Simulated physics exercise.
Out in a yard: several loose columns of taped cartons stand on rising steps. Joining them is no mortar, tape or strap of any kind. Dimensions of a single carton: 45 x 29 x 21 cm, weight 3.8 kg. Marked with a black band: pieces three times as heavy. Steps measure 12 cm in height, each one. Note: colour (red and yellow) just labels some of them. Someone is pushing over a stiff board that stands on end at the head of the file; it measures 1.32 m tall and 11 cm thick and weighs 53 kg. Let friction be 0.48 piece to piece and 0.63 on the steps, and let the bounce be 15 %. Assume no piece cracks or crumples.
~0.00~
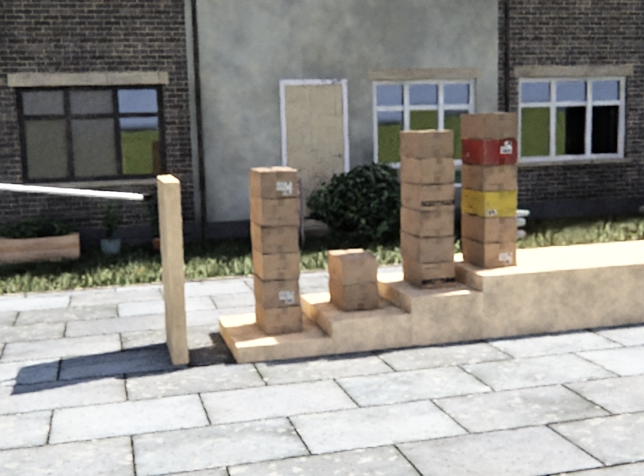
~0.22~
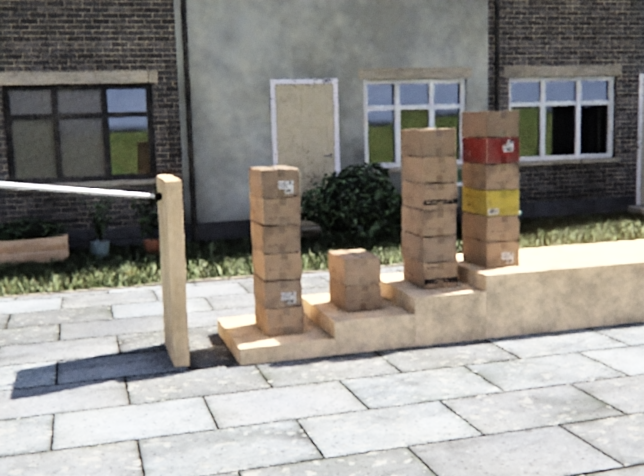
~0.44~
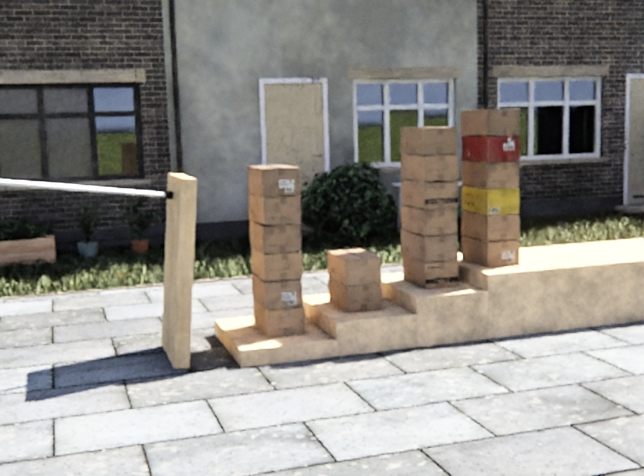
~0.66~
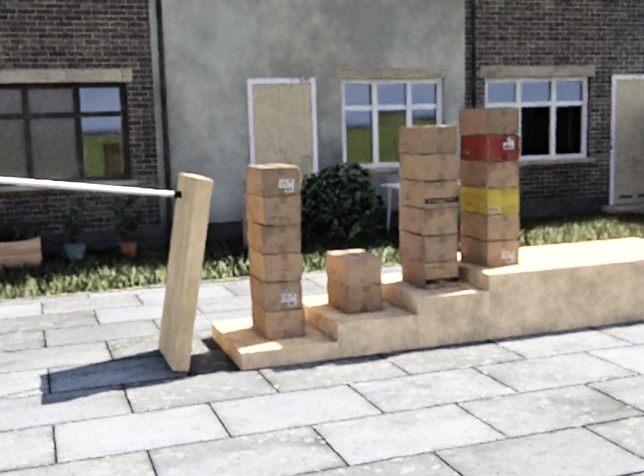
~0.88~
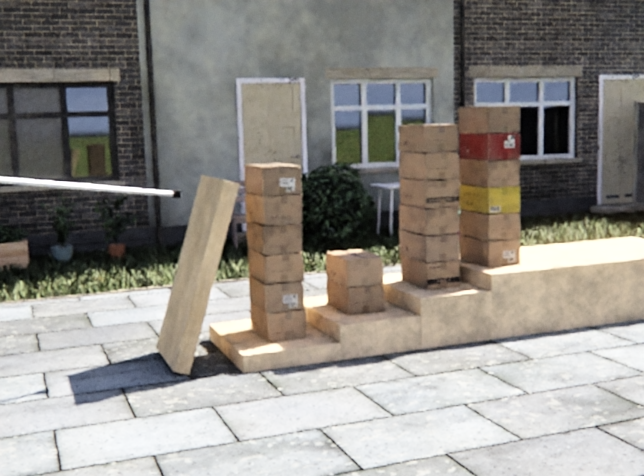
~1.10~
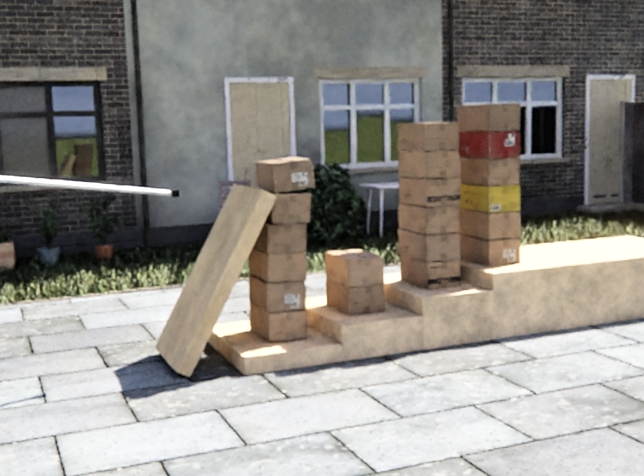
In a paved yard before brick houses, a pale pole reaches in from the left toward an upright wooden board beside stepped columns of cartons. The pole pushes the board's top rightward, then halts as the board tilts farther, meeting the nearest column and shifting its upper cartons to the right.
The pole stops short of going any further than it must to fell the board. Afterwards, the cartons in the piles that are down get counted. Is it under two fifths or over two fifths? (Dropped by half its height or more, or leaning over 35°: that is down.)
My bet is it fails to hit two fifths.
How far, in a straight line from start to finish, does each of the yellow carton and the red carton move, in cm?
For yellow it's roughly 0 cm, and for red it's roughly 0 cm.
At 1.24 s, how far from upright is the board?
Around 35 degrees.
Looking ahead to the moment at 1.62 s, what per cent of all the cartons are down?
At that instant, 30 percent.
Around 1.24 s, board 36° from upright; none of the 20 cartons down, 6 disturbed.
Around 1.44 s, board 48° from upright; 1 of the 20 cartons down.
Around 1.62 s, board 56° from upright; 6 of the 20 cartons down.
Around 3.42 s, board 56° from upright; 5 of the 20 cartons down.
Finally (5.5 s), board 56° from upright; 5 of the 20 cartons down; red carton unmoved; yellow carton unmoved. That is 25 per cent. Seen by the last camera, middles, red carton near (489, 144), yellow carton near (489, 197).
